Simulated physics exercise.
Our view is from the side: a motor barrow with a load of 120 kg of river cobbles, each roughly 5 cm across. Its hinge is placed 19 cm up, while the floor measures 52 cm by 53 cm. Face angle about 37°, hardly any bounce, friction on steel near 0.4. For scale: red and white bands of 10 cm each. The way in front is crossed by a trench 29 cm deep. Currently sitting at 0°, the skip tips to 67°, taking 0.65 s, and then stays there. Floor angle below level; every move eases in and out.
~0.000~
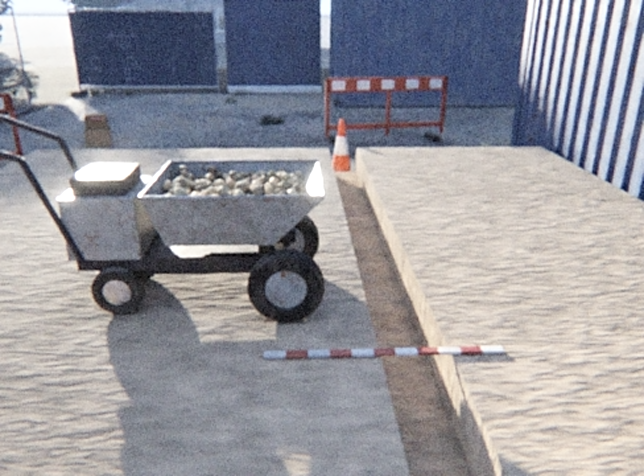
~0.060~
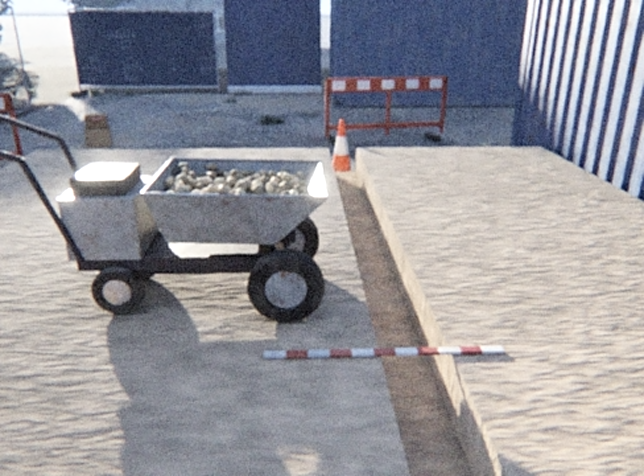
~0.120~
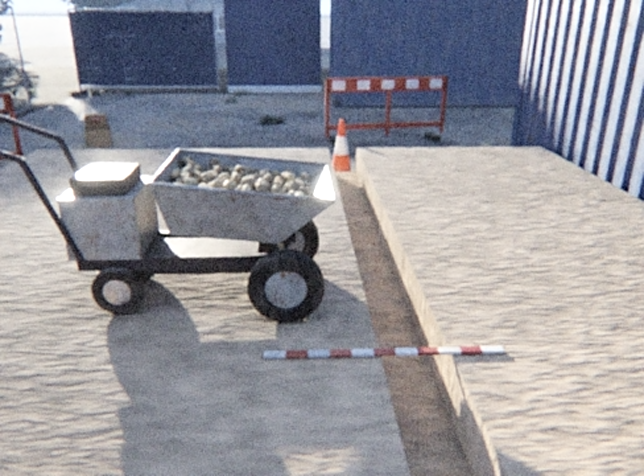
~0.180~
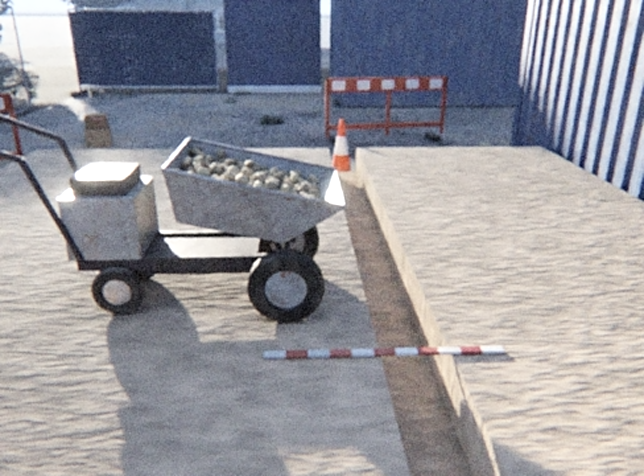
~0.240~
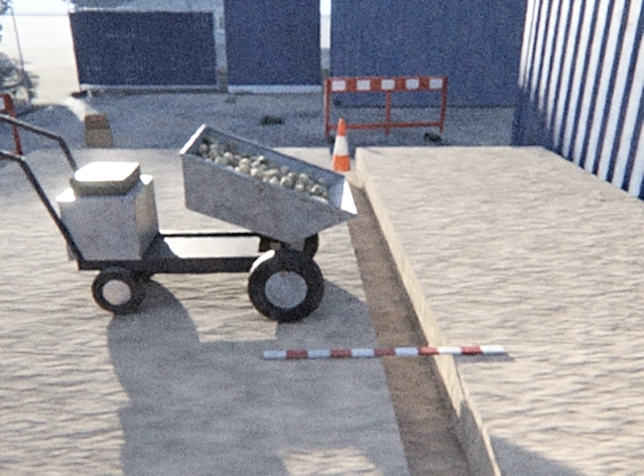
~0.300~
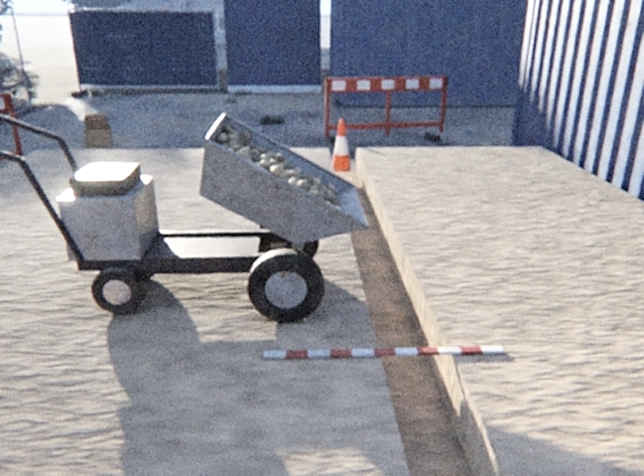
On a paved yard beside a narrow trench, a motor barrow loaded with rounded stones stood still while its grey skip tilted forward to the right, its back end rising steadily higher.
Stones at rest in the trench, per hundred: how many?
Approx. 57 %.
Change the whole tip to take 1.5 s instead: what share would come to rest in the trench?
75 per cent.
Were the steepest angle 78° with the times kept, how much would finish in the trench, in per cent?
Close to 65 per cent then.
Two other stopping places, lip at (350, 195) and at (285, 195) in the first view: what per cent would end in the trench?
That gives roughly 25 per cent and roughly 95 per cent.
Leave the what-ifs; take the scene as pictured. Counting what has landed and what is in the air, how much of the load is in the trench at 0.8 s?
Approx. 20 % of the load.
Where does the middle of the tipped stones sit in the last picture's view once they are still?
Roughly (416, 313), I'd say.
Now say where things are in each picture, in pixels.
The skip is at 0°, its lip at (324, 197); the top of the load is at (225, 176), in the first picture.
Lip at (327, 198), floor tilted 2°, highest stones at (217, 174); the stones move at 0.4 m/s on average, in the second picture.
Lip at (335, 201), floor tilted 6°, highest stones at (200, 169); the stones move at 0.7 m/s on average, in the third picture.
The skip is at 13°, its lip at (345, 207); the top of the load is at (197, 158); the stones move at 1.0 m/s on average, in the fourth picture.
Lip at (357, 216), floor tilted 21°, highest stones at (209, 147); the stones move at 1.2 m/s on average, in the fifth picture.
The skip is at 30°, its lip at (368, 227); the top of the load is at (228, 136); the stones move at 1.3 m/s on average, in the sixth picture.
After 0.5 s the floor is at 57°; 100 % in the skip; the foremost stones are at (372, 244).
After 0.8 s the floor is at 67°; 76 % in the skip, 22 % in the trench, 2 % past the trench; the foremost stones are at (437, 284).
After 1.1 s the floor is at 67°; 19 % in the skip, 38 % in the trench, 43 % past the trench; the foremost stones are at (566, 291).
After 3.0 s the floor is at 67°; 0 % in the skip, 57 % in the trench, 43 % past the trench; the foremost stones are past the picture's edge.
